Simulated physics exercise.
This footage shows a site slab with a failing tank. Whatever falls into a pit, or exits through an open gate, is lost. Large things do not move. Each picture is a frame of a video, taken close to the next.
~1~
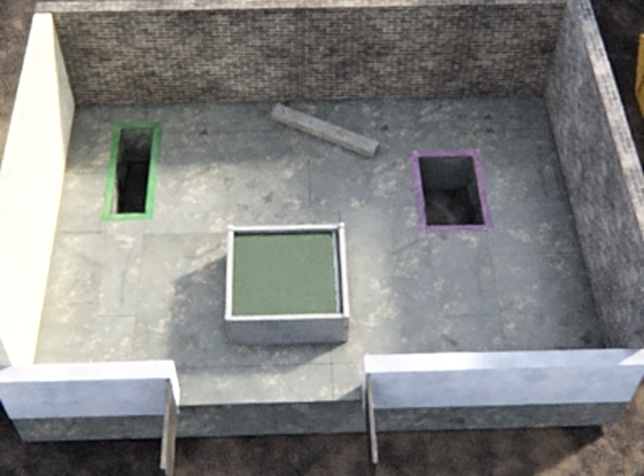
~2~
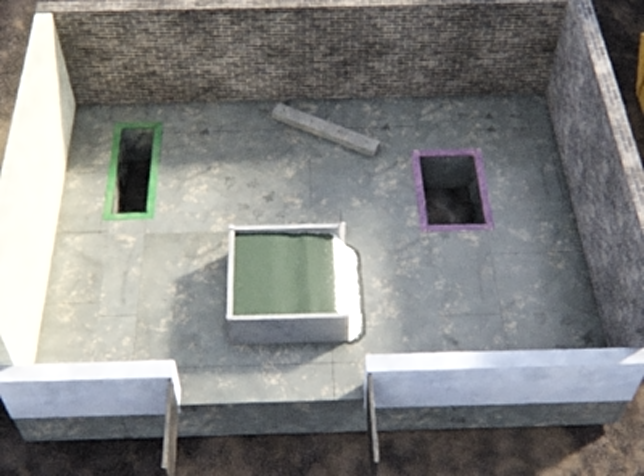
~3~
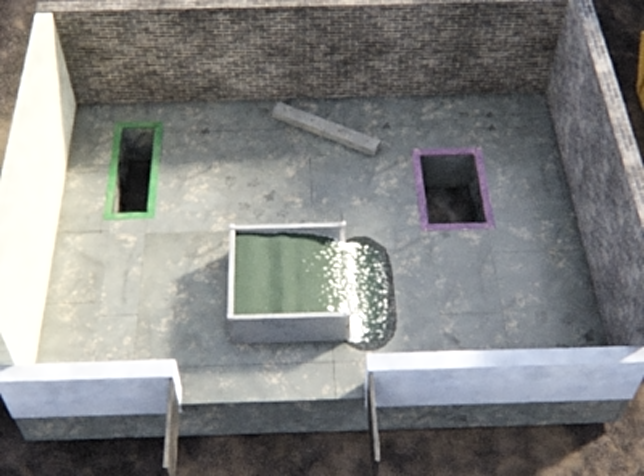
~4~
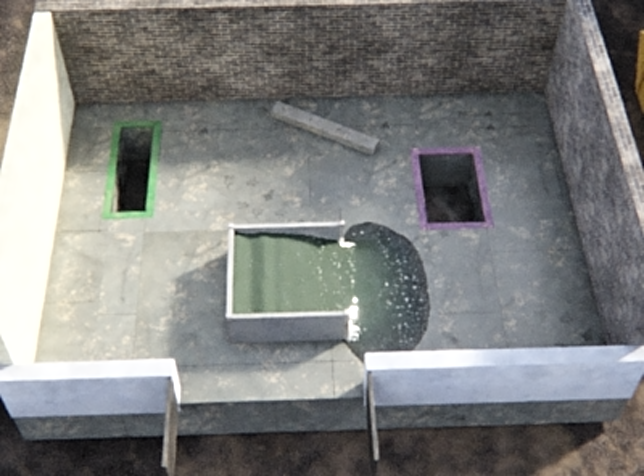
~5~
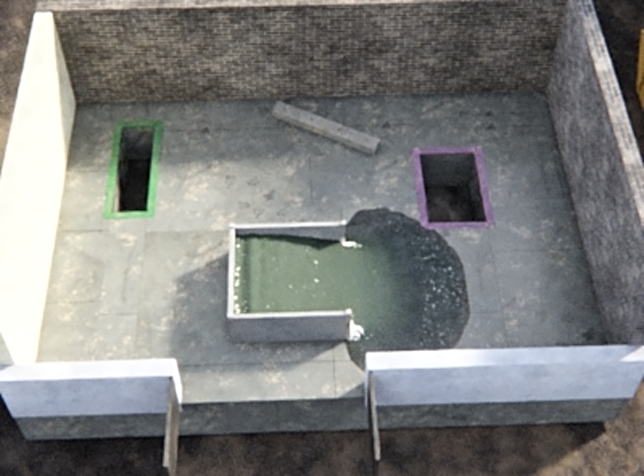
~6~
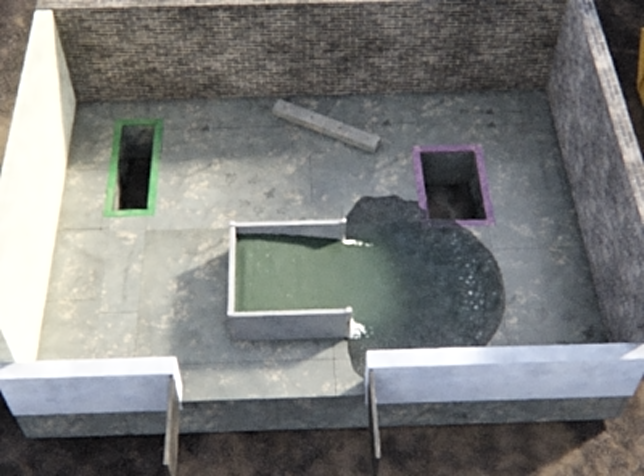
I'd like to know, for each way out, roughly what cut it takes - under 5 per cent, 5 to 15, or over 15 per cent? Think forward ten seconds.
Result: The gate will capture a light share below five per cent, the purple pit will capture a heavy share beyond fifteen per cent, the green pit will capture a light share below five per cent.
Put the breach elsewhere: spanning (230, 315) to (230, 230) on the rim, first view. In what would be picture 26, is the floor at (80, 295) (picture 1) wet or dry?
It would be soaked.
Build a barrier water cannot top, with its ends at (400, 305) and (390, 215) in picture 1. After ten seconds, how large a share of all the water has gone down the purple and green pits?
Shares in percent - purple: 15; green: 12.
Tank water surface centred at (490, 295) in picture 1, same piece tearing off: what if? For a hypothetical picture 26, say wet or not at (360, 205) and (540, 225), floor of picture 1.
Taking them in order, the first is left untouched and the second is inundated.
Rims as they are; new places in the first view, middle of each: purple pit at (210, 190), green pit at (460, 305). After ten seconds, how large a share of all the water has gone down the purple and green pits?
Purple 0%, green 70%.
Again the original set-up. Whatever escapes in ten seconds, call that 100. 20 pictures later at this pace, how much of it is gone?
Approximately 30 in a hundred, I think.
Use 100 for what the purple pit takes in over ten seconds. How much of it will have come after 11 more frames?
Roughly 20 %.
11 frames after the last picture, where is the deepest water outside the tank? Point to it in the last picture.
Answer: (595, 360).
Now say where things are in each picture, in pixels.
In the first picture, the tank at (287, 274) is whole and still.
In the second picture, the front is at (348, 250), out from the gap at (342, 287).
In the third picture, the front is at (364, 242), out from the gap at (343, 287).
In the fourth picture, the front is at (407, 247), out from the gap at (342, 287).
In the fifth picture, water pours out at (343, 287) and has run to (455, 261).
In the sixth picture, water pours out at (343, 285) and has run to (499, 305).
A moment on, water covers 25 % of the floor; the gate 0 %, the purple pit 2 %, the green pit 0 %.
Next, water covers 30 % of the floor; the gate 0 %, the purple pit 7 %, the green pit 0 %.
Then, water covers 35 % of the floor; the gate 0 %, the purple pit 11 %, the green pit 0 %.
Later, water covers 45 % of the floor; the gate 0 %, the purple pit 23 %, the green pit 0 %.
In the end, water covers 60 % of the floor; the gate 3 %, the purple pit 35 %, the green pit 1 %.
